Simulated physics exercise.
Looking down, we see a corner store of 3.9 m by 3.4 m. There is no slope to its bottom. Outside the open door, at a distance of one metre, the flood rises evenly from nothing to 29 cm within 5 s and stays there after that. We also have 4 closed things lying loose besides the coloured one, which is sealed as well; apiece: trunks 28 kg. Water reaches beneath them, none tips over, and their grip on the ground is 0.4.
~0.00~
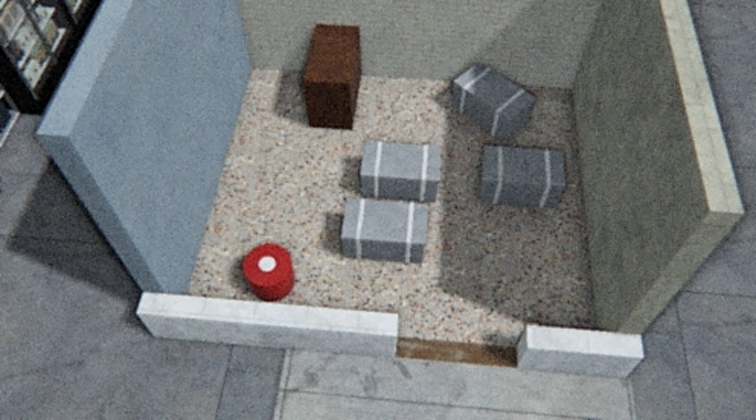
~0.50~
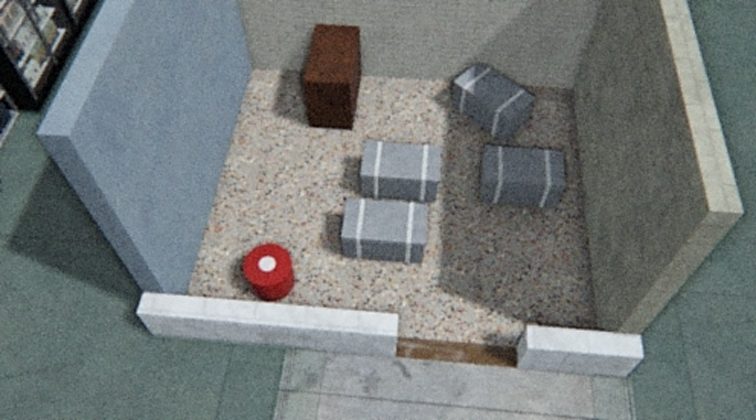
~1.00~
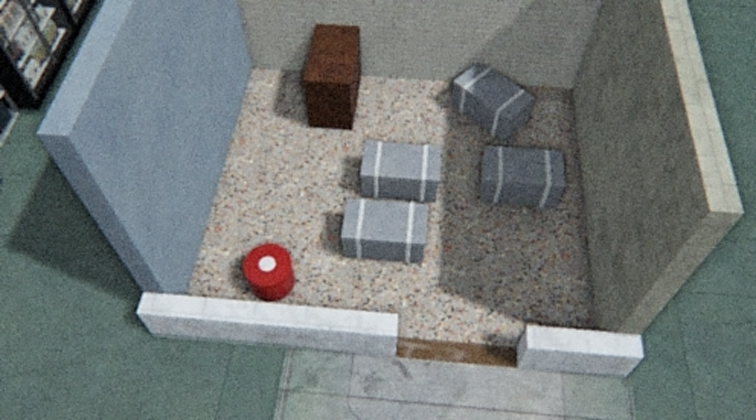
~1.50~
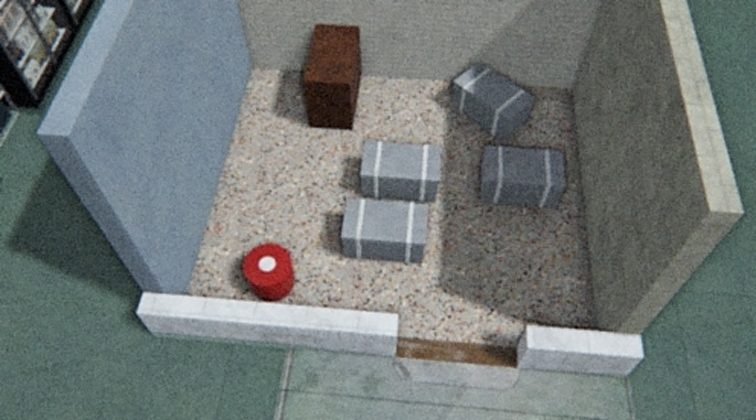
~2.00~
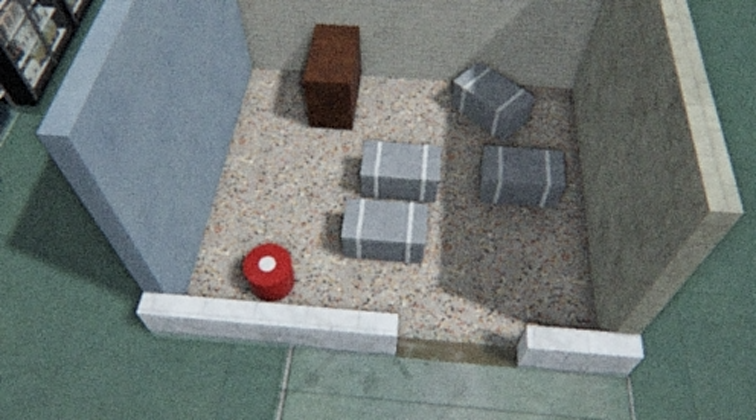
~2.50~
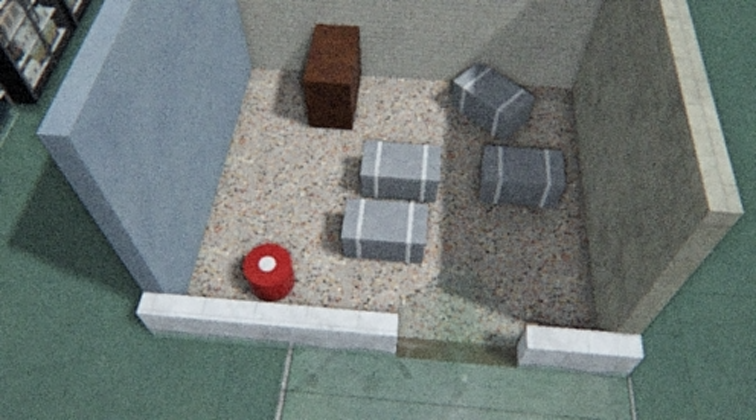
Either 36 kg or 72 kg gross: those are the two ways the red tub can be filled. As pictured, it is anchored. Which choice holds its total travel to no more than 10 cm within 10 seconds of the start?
Answer: 36 kg.
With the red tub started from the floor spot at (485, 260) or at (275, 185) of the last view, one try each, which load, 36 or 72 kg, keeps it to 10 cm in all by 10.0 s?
Taking them in turn, only the heavier mass keeps it, and the lighter mass keeps it.
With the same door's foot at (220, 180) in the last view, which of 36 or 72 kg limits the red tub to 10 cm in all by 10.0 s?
Outcome - the lighter pick works.
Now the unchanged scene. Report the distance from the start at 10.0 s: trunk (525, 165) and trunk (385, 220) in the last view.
First 40 cm, then 250 cm.
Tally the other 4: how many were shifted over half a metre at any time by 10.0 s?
The tally stands at 3.
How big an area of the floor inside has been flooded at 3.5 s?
2.5 m2.
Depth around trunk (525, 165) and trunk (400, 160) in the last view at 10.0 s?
Depths: Near 20 cm, then near 16 cm.
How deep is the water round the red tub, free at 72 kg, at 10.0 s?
Depth: Approx. 8 cm.
After 3.5 s the red tub would be 0 cm from its start with 36 kg and 0 cm from its start with 72 kg; 0 cm of water round it then.
After 4.5 s the red tub would be 0 cm from its start with 36 kg and 0 cm from its start with 72 kg; 3 cm of water round it then.
After 7.0 s the red tub would be 0 cm from its start with 36 kg and 0 cm from its start with 72 kg; 2 cm of water round it then.
After 10.0 s the red tub would be 0 cm from its start with 36 kg and 0 cm from its start with 72 kg; 8 cm of water round it then.
